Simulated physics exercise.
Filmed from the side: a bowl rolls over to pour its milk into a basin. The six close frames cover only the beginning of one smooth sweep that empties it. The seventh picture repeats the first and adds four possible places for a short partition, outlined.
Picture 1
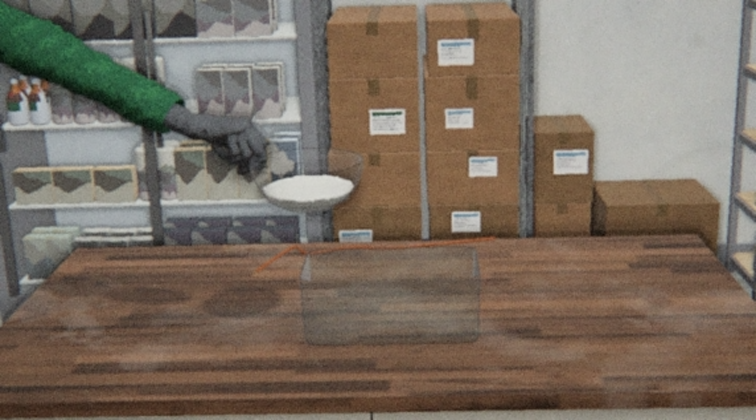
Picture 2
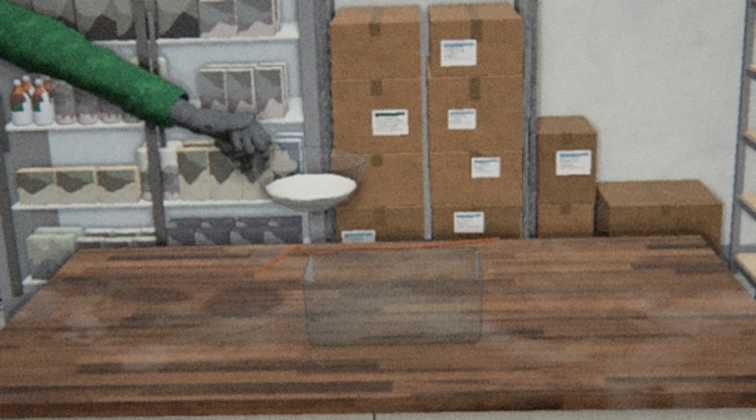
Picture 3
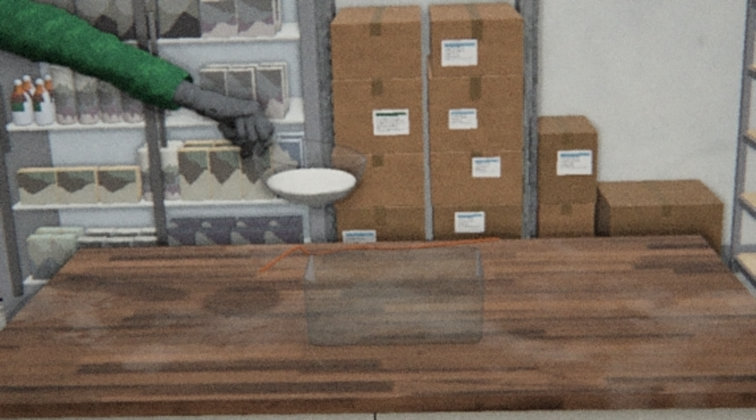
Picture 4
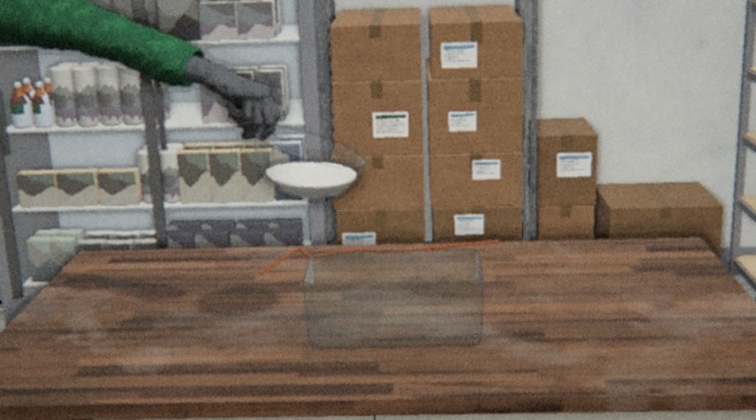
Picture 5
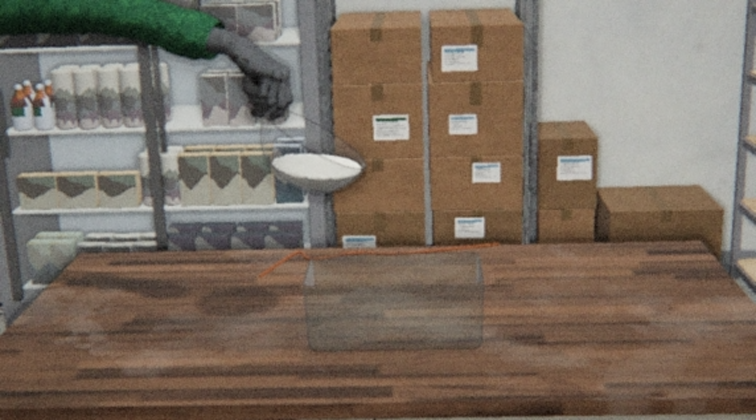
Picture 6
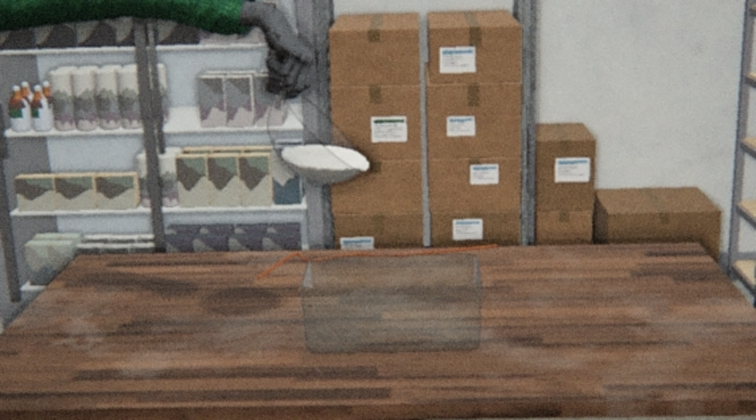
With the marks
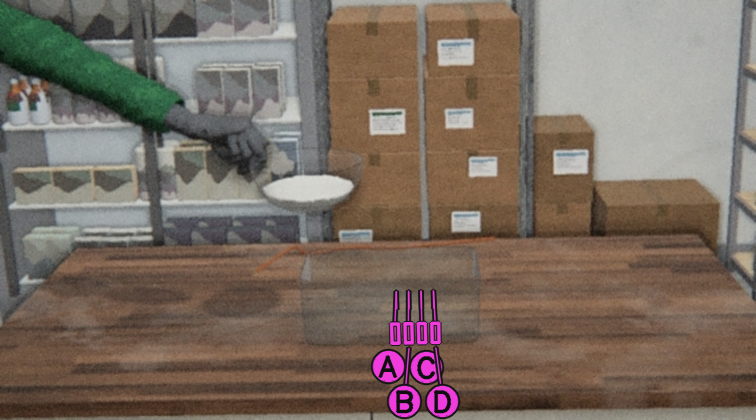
Storeroom with shelves and stacked boxes, a gloved hand in a green sleeve tilting a bowl of milk above a clear basin.
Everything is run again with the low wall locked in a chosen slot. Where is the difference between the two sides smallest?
D works best here.
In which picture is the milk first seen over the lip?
In picture 6.
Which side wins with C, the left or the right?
The right one.
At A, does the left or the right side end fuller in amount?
The right side.
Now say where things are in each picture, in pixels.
The first picture shows upright, lip at (361, 159); basin from (305, 344) to (479, 341); nothing has left yet.
The second picture shows tipped about 2°, lip at (364, 160); nothing has left yet.
The third picture shows tipped about 9°, lip at (365, 159); nothing has left yet.
The fourth picture shows tipped about 19°, lip at (365, 162); nothing has left yet.
The fifth picture shows tipped about 32°, lip at (365, 165); nothing has left yet.
The sixth picture shows tipped about 47°, lip at (363, 166); milk is over the lip, down to (363, 166).
On the marked copy, A at (395, 348); B at (408, 348); C at (422, 347); D at (435, 347).
Choosing A, about 14 % ends left of the wall and 82 % right of it; 5 % is lost outside.
Choosing B, about 19 % ends left of the wall and 76 % right of it; 5 % is lost outside.
Choosing C, about 22 % ends left of the wall and 74 % right of it; 4 % is lost outside.
Choosing D, about 49 % ends left of the wall and 47 % right of it; 5 % is lost outside.
